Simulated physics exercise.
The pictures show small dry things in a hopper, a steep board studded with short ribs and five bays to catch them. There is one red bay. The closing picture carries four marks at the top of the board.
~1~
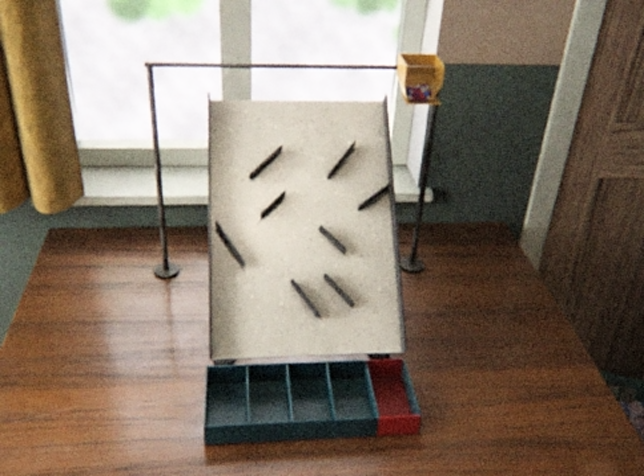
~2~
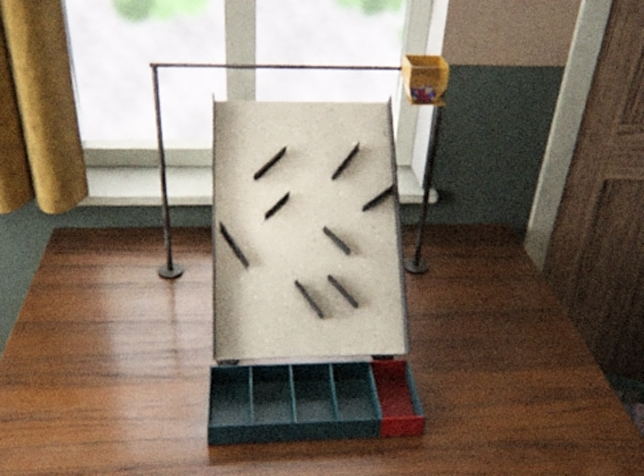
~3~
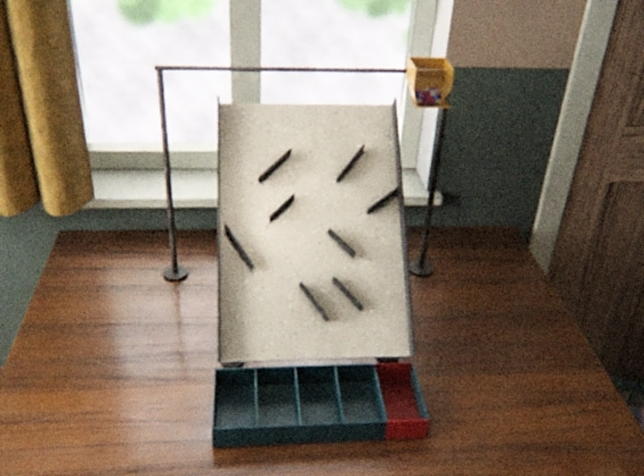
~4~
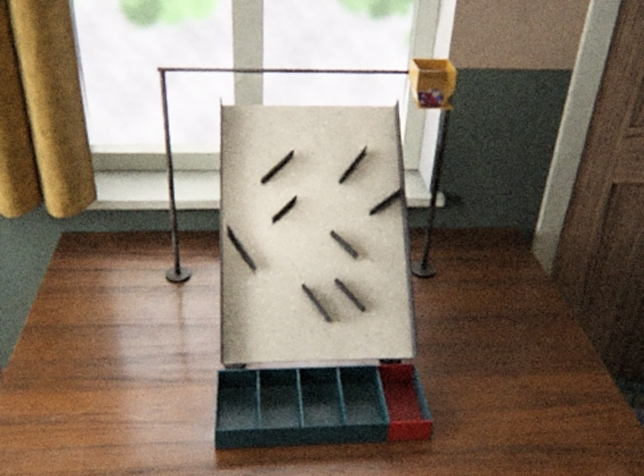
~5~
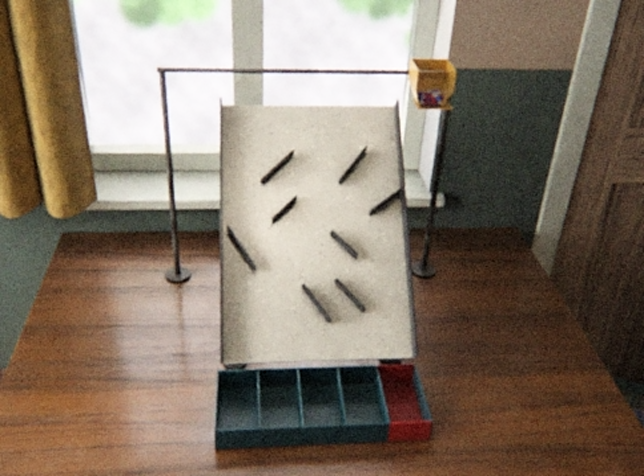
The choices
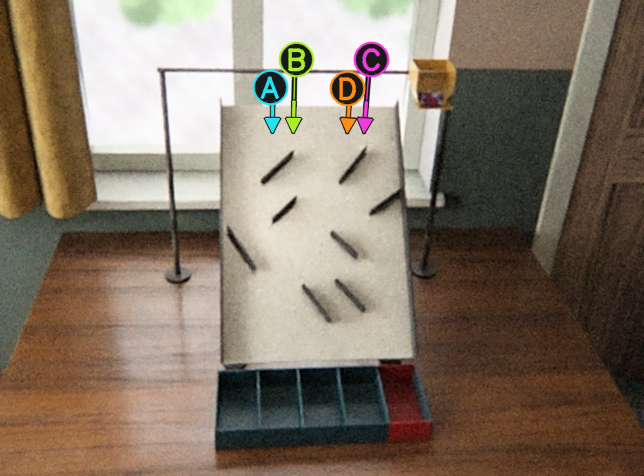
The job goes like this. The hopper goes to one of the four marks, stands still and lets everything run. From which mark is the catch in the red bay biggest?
C is best.
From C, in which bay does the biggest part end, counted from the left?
The fifth from the left.
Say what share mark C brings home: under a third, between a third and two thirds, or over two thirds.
It is between a third and two thirds.
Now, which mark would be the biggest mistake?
Mark A.
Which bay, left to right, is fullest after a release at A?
The third from the left.
On the marked copy, mark A meets the board at (272, 127); mark B meets the board at (293, 127); mark C meets the board at (364, 127); mark D meets the board at (347, 127).
Choosing A, just a few in the red bay, the larger part in other bays, about a tenth outside the box.
Choosing B, about a tenth in the red bay, roughly two thirds in other bays, roughly a quarter outside the box.
Choosing C, roughly half in the red bay, roughly a third in other bays, roughly a quarter outside the box.
Choosing D, roughly a quarter in the red bay, roughly two thirds in other bays, about a tenth outside the box.
